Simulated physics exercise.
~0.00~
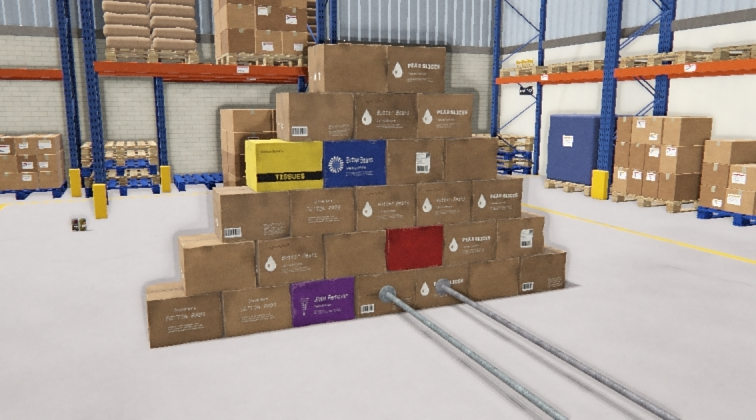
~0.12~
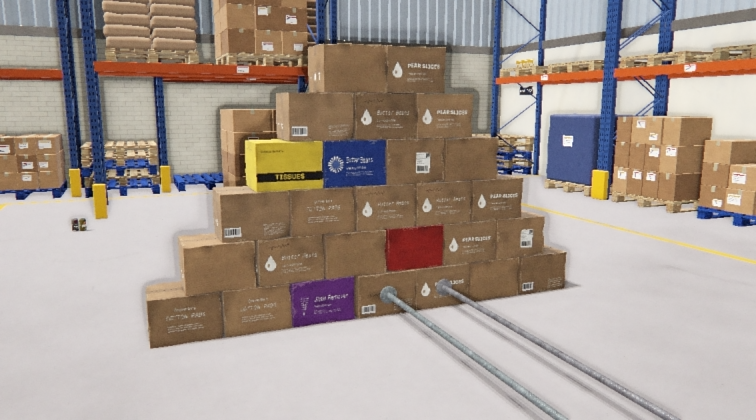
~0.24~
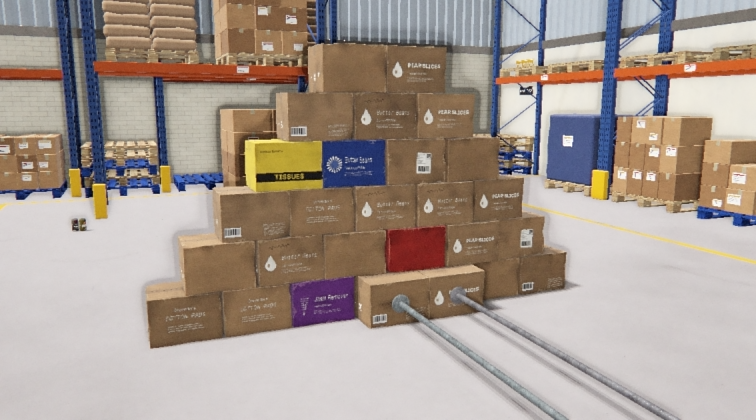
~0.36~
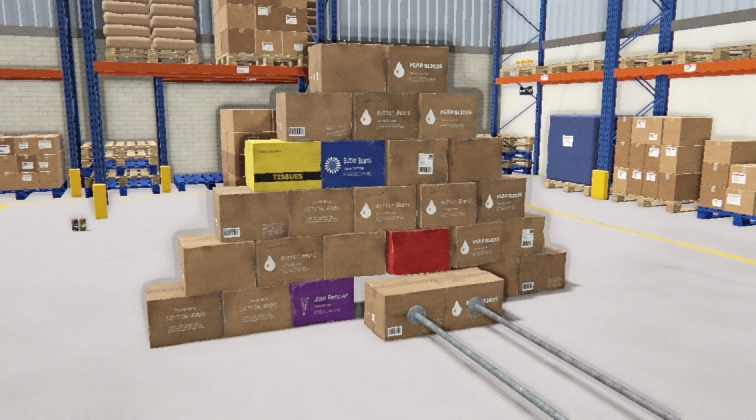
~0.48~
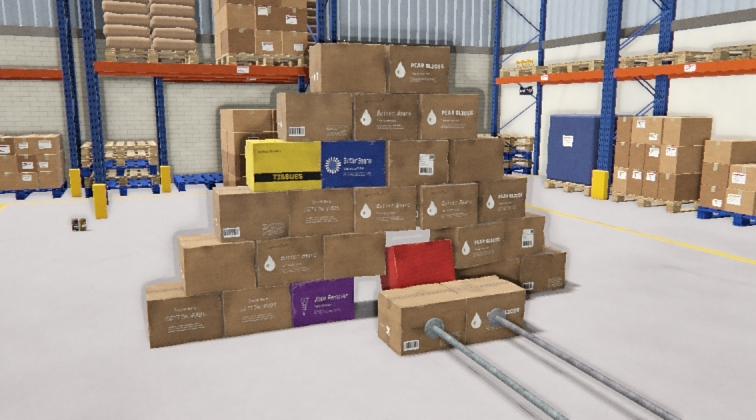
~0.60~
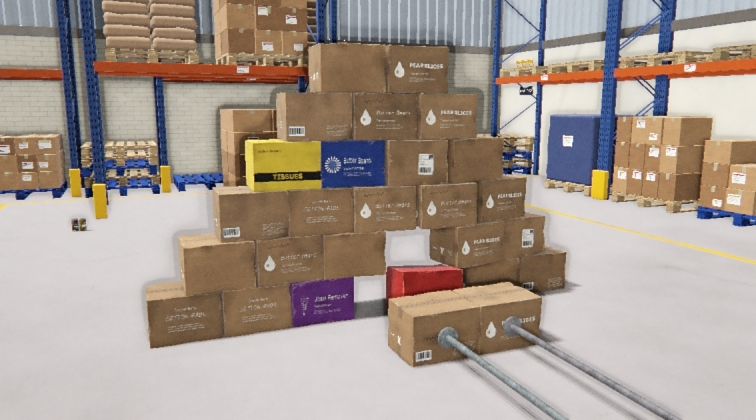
Two metal rods drawing a pair of bottom cartons out of a stacked pyramid, the red carton dropping into the gap behind.
